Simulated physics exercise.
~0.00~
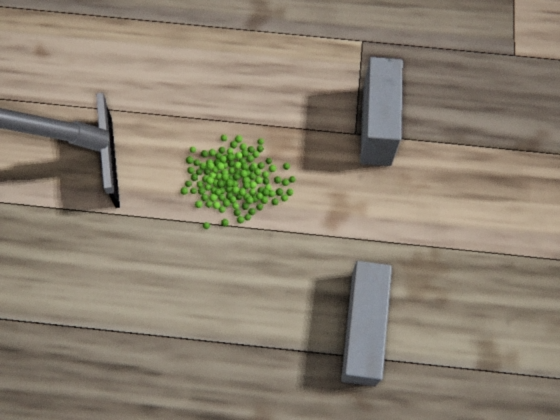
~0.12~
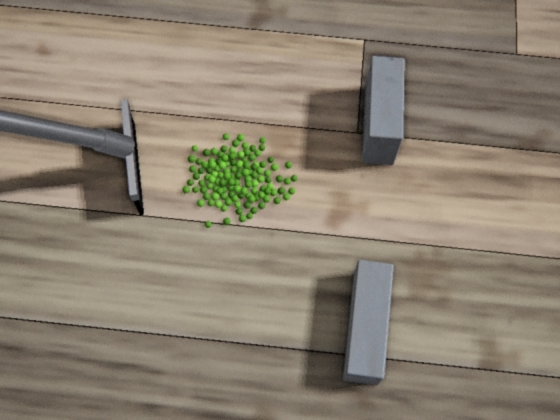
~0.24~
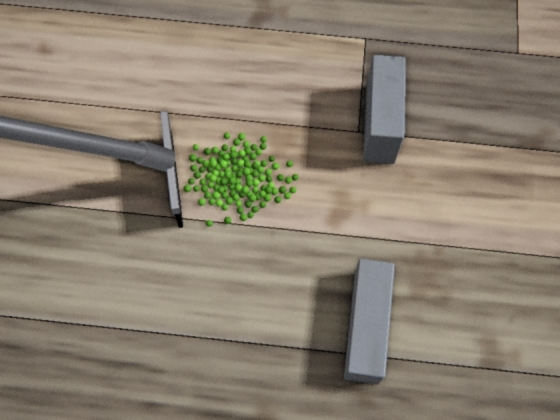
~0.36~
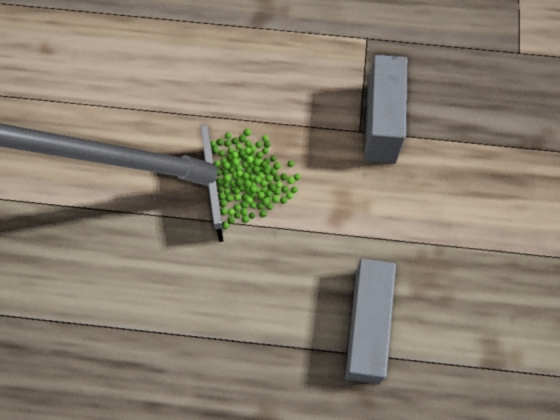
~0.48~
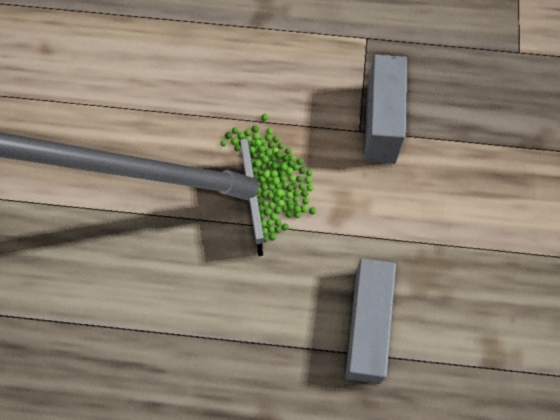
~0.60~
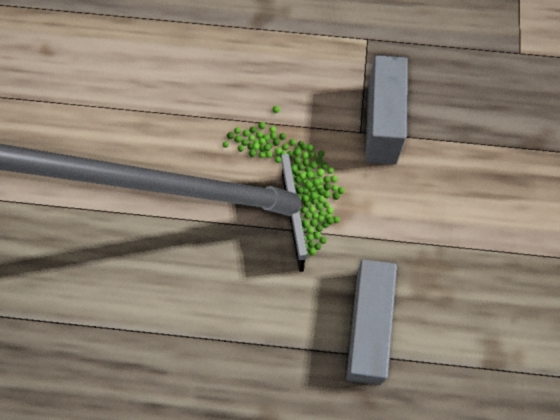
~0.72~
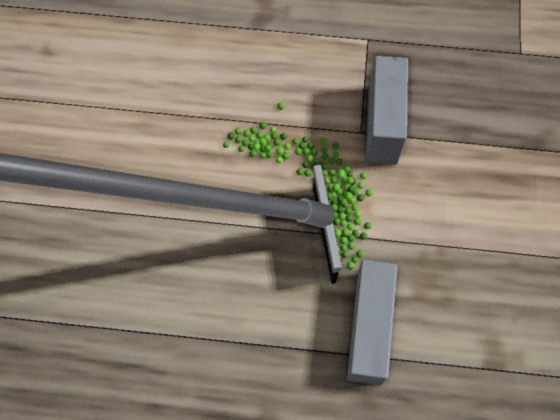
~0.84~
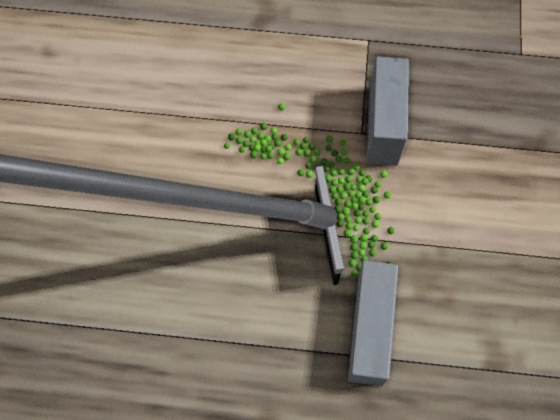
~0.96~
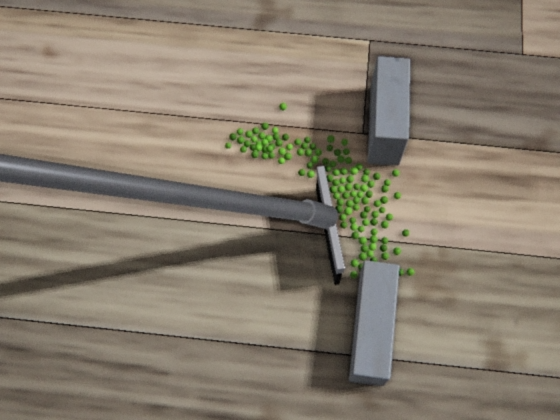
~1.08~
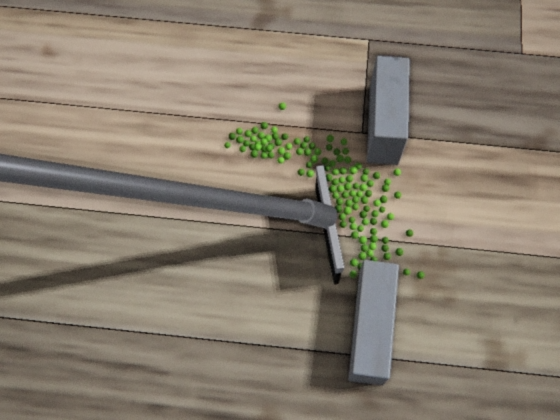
At first, a loose patch of small green peas lies on a wooden floor, with a gray squeegee to its left and two gray blocks standing apart on the right. The squeegee slides right and slightly downward, meets the peas, and packs them against its blade. As it continues, some peas slip past the blade's upper end and stay behind in a trail. The blade stops just short of the gap, while the peas ahead spread onward and a few roll between the blocks. Finally everything settles, with most peas still before the gap.
